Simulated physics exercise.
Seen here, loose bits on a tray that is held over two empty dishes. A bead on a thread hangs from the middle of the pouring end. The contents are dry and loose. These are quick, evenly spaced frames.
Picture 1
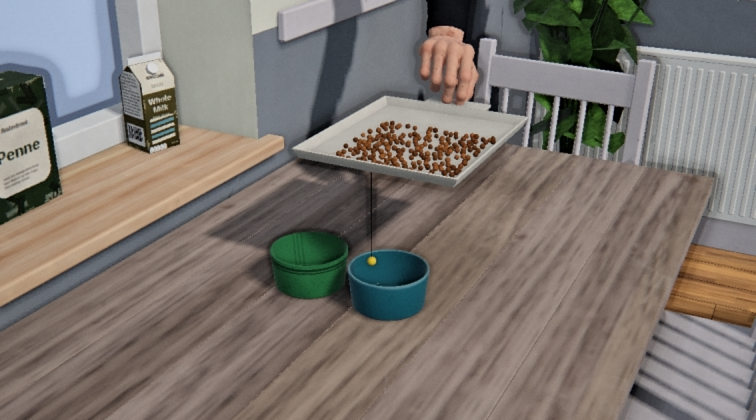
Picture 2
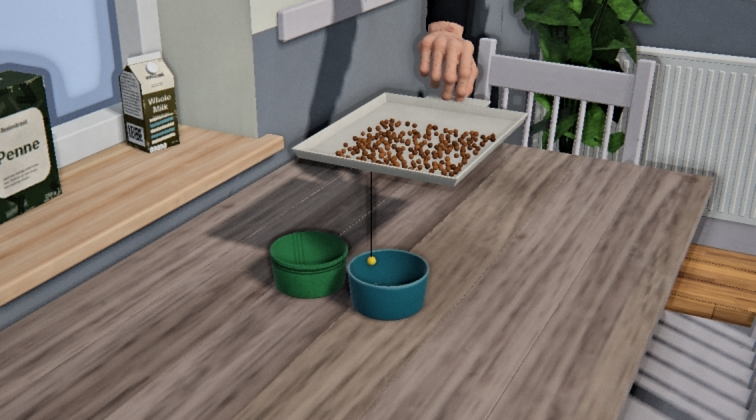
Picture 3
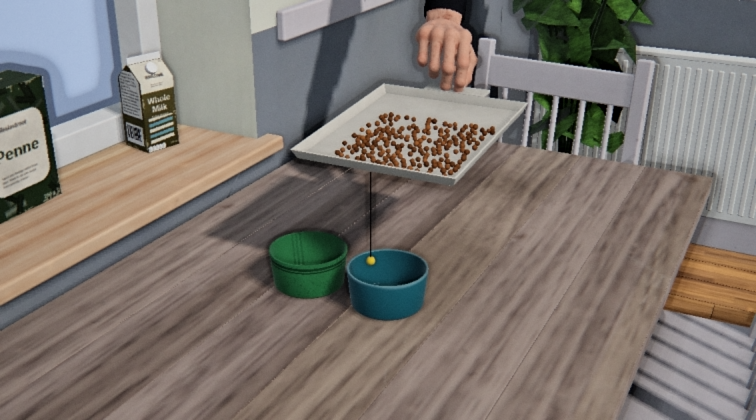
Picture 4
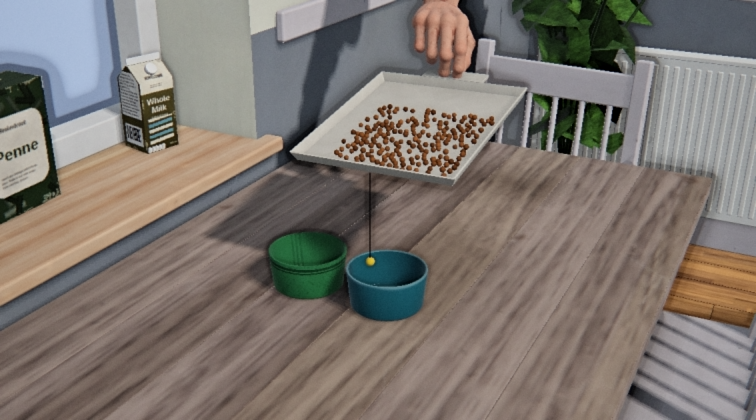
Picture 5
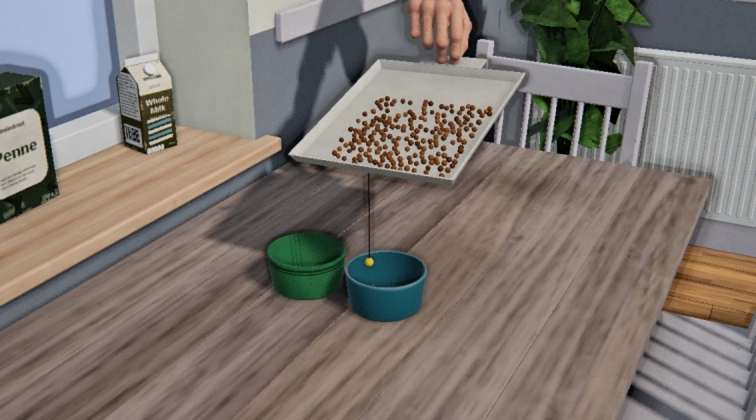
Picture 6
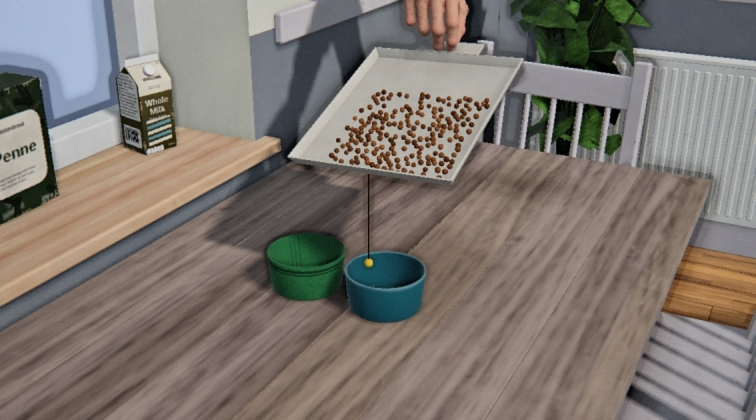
A pale tray of small brown cereal balls, held at its far edge by a hand in a dark sleeve, hangs above a wooden table seen from slightly above. A green dish sits left of a blue one below, a yellow bead hanging on a dark thread, with cartons left and a white chair behind. The tray's far side rises, steepening its slant toward the viewer, while the view barely shifts.
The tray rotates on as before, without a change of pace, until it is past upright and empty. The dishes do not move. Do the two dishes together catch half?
They take under half between them.
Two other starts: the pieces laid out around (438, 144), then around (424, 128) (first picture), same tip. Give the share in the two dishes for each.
About 10 and 10 per cent.
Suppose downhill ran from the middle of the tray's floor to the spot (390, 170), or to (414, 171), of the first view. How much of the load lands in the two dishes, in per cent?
In turn 0 and 0 in a hundred.
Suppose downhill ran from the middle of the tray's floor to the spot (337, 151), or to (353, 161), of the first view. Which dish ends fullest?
First the dish on the left, then the left one.
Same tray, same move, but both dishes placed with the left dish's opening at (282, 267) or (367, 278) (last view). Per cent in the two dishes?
Roughly 80 per cent, and 40 per cent.
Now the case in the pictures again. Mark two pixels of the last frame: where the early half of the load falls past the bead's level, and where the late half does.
Around (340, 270) and then (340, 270).
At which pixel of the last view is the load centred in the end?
Near (326, 326).
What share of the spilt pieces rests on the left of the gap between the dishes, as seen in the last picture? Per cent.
About 70 per cent.
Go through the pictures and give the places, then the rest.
Corners of the pouring end at (299, 148) and (454, 176), level; middle of the load at (417, 149), cereal balls; left dish at (289, 279); right dish at (370, 300); bead on its thread at (372, 261), in the first picture.
Corners of the pouring end at (298, 147) and (454, 176), level; middle of the load at (417, 147), in the second picture.
Corners of the pouring end at (297, 148) and (453, 176), tipped barely, lowest at the left corner; middle of the load at (416, 144), in the third picture.
Corners of the pouring end at (296, 150) and (452, 176), tipped a little, lowest at the left corner; middle of the load at (415, 139), in the fourth picture.
Corners of the pouring end at (295, 152) and (450, 176), tipped clearly, lowest at the left corner; middle of the load at (413, 135), in the fifth picture.
Corners of the pouring end at (294, 154) and (449, 177), tipped clearly, lowest at the left corner; middle of the load at (410, 133), about a third on the move; left dish at (286, 281); right dish at (367, 302), in the sixth picture.
Soon after the last picture, tray tipped steeply; most on the tray; a small part outside both; about a quarter in the air.
A little later, tray tipped past a quarter turn; a stray few in the right dish; a small part in the left dish; about two thirds outside both; about a quarter in the air.
Later still, tray tipped past a quarter turn; a stray few in the right dish; a small part in the left dish; most outside both.
At rest, tray tipped past a quarter turn; a stray few in the right dish; a small part in the left dish; most outside both.
